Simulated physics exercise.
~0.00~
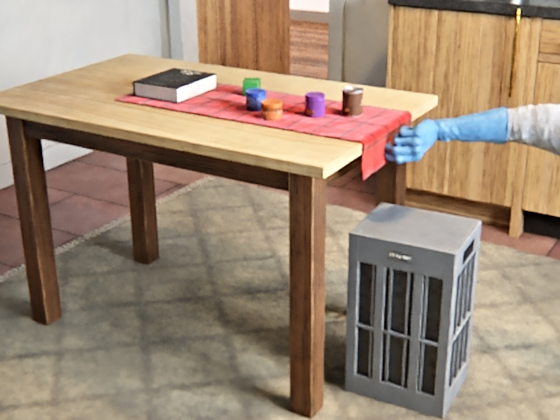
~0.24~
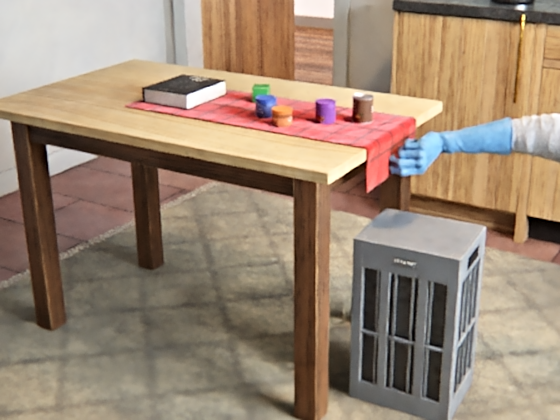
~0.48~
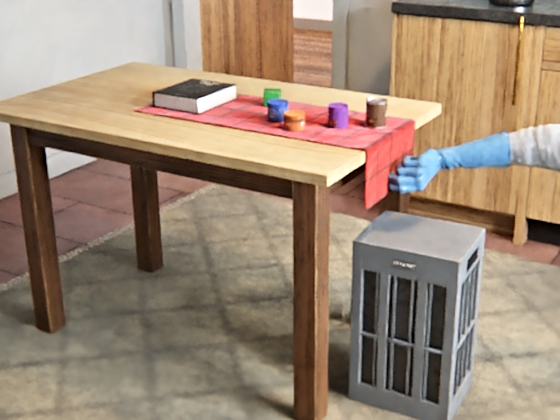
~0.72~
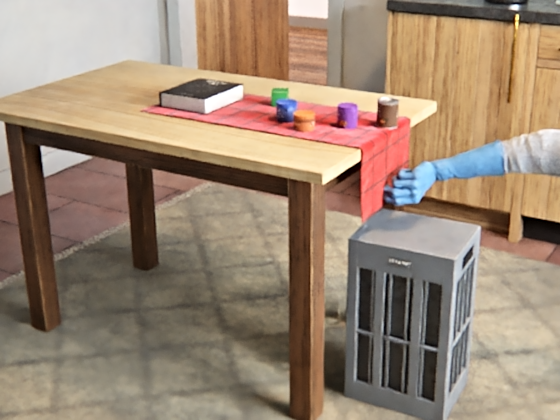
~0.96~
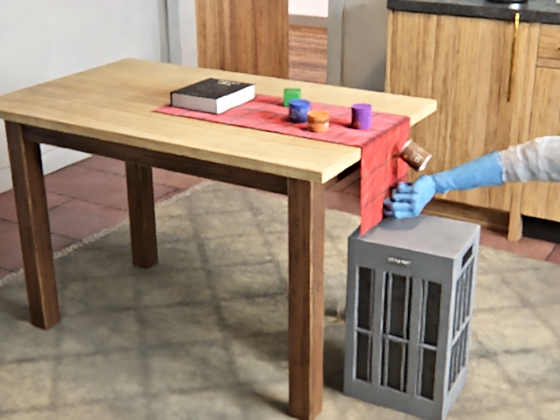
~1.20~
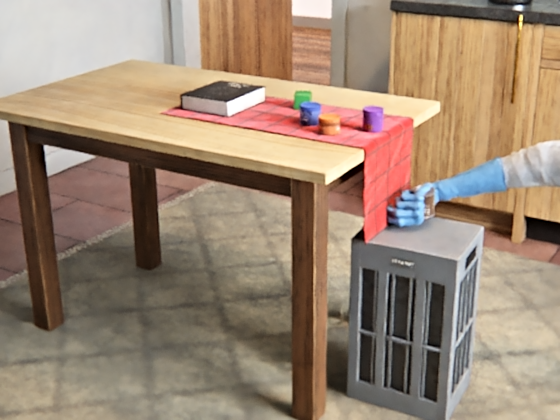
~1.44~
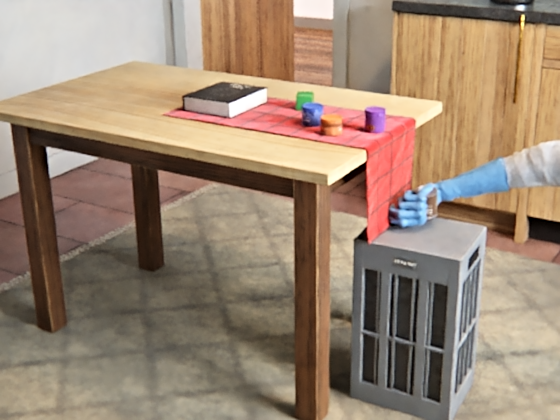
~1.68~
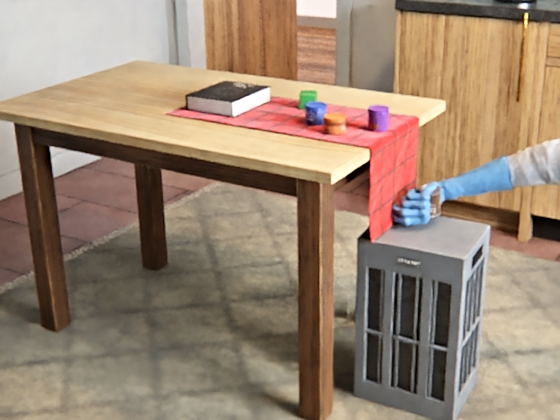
A blue-gloved hand pulled a red tea towel down over the end of a table, drawing the book and small pots along to the right, until the brown can tipped off the edge and the hem rested on the grey crate, the other things still up.
